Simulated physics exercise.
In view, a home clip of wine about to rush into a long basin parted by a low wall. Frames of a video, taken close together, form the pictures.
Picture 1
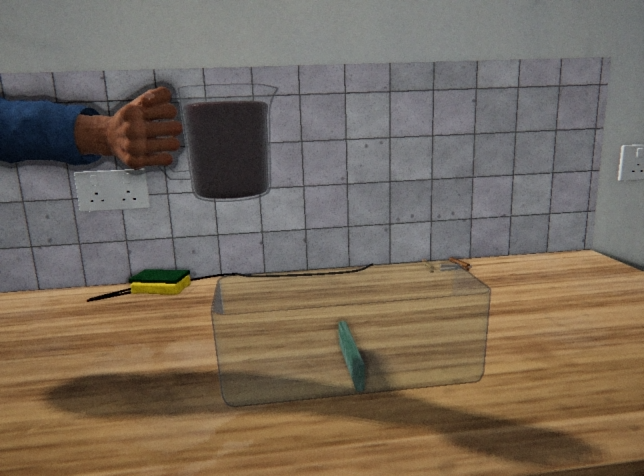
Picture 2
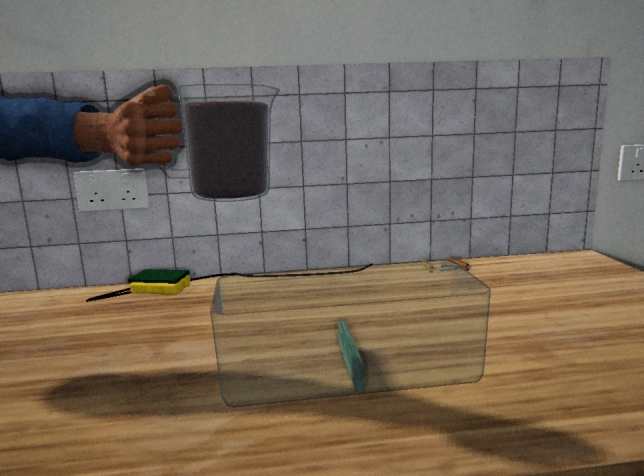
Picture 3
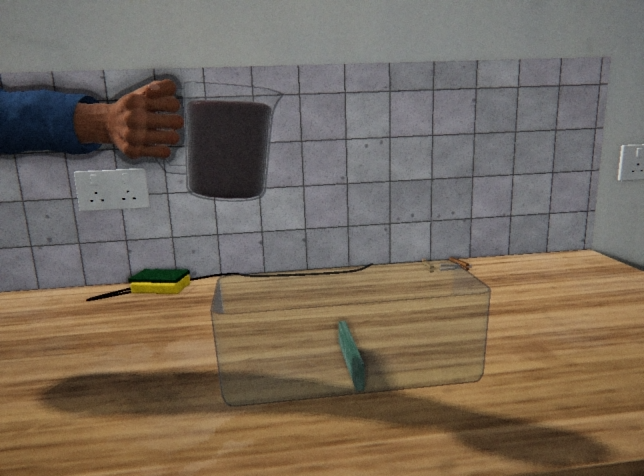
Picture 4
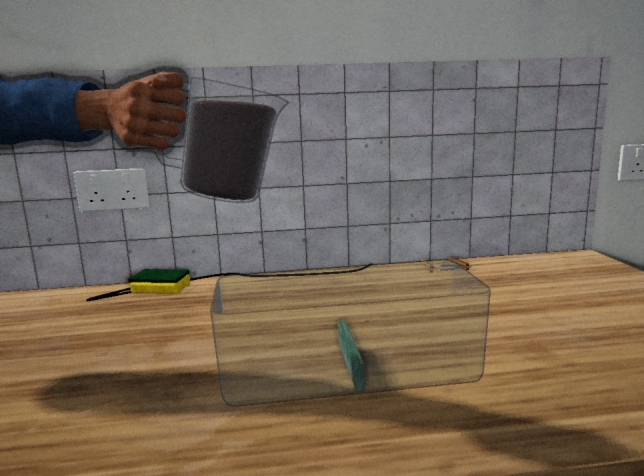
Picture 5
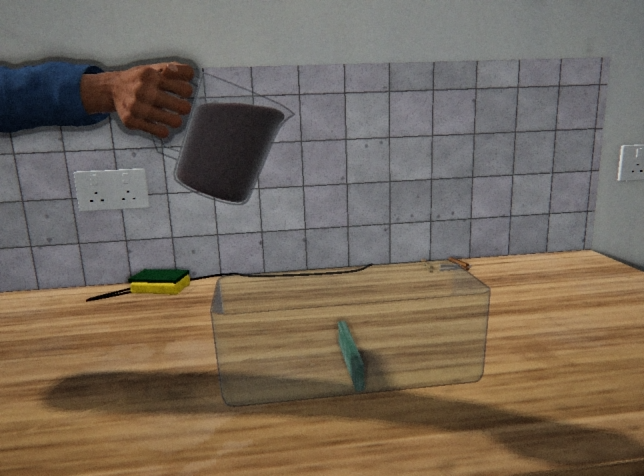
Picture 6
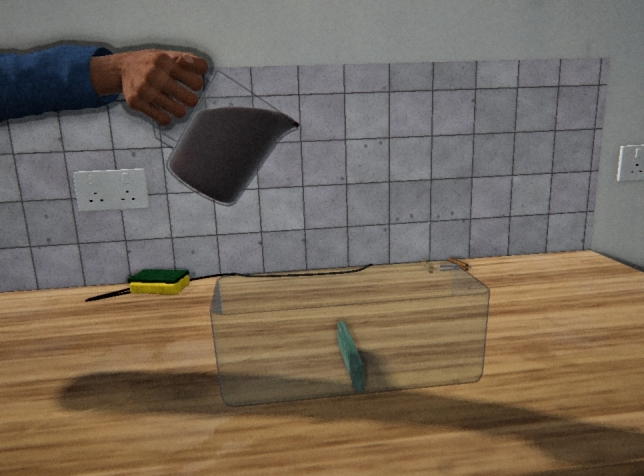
A hand tilts a clear jug of dark liquid rightward above a clear basin.
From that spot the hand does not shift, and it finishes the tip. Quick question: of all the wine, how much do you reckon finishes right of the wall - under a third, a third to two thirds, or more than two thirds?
Most likely one third to two thirds will rest right of the wall.
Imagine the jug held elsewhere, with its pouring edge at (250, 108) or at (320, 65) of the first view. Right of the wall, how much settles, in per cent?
Close to 15 in a hundred, then close to 85 in a hundred.
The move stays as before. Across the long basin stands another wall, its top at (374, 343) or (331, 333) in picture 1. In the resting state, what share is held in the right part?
About 20 % and 90 %.
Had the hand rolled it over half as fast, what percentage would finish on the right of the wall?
I'd estimate about 70 percent ends up there.
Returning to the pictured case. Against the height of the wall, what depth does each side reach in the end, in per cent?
40 per cent left, 50 per cent right.
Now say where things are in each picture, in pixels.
In the first frame, tilt 0°; pouring edge (278, 87); surface from (184, 106) to (269, 103); the long basin's rim runs from (215, 295) to (471, 276); the wall's top is at (350, 342).
In the second frame, tilt 2°; pouring edge (279, 88); surface from (184, 105) to (269, 103).
In the third frame, tilt 6°; pouring edge (284, 93); surface from (188, 103) to (272, 105).
In the fourth frame, tilt 14°; pouring edge (289, 101); surface from (191, 104) to (277, 107).
In the fifth frame, tilt 24°; pouring edge (295, 113); surface from (190, 123) to (286, 111).
In the sixth frame, tilt 36°; pouring edge (299, 128); surface from (185, 132) to (293, 118); 1 per cent is over the edge.
A moment on, the jug is tipped right over and 54 per cent is still to pour, 0 is left of the wall and 11 right of it.
Next, the jug is tipped right over and 10 per cent is still to pour, 25 is left of the wall and 43 right of it.
Then the jug is tipped right over and 0 per cent is still to pour, 37 is left of the wall and 58 right of it.
Later the jug is tipped right over and 0 per cent is still to pour, 41 is left of the wall and 58 right of it.
In the end 40 per cent lies left of the wall, 58 right of it and 1 outside.
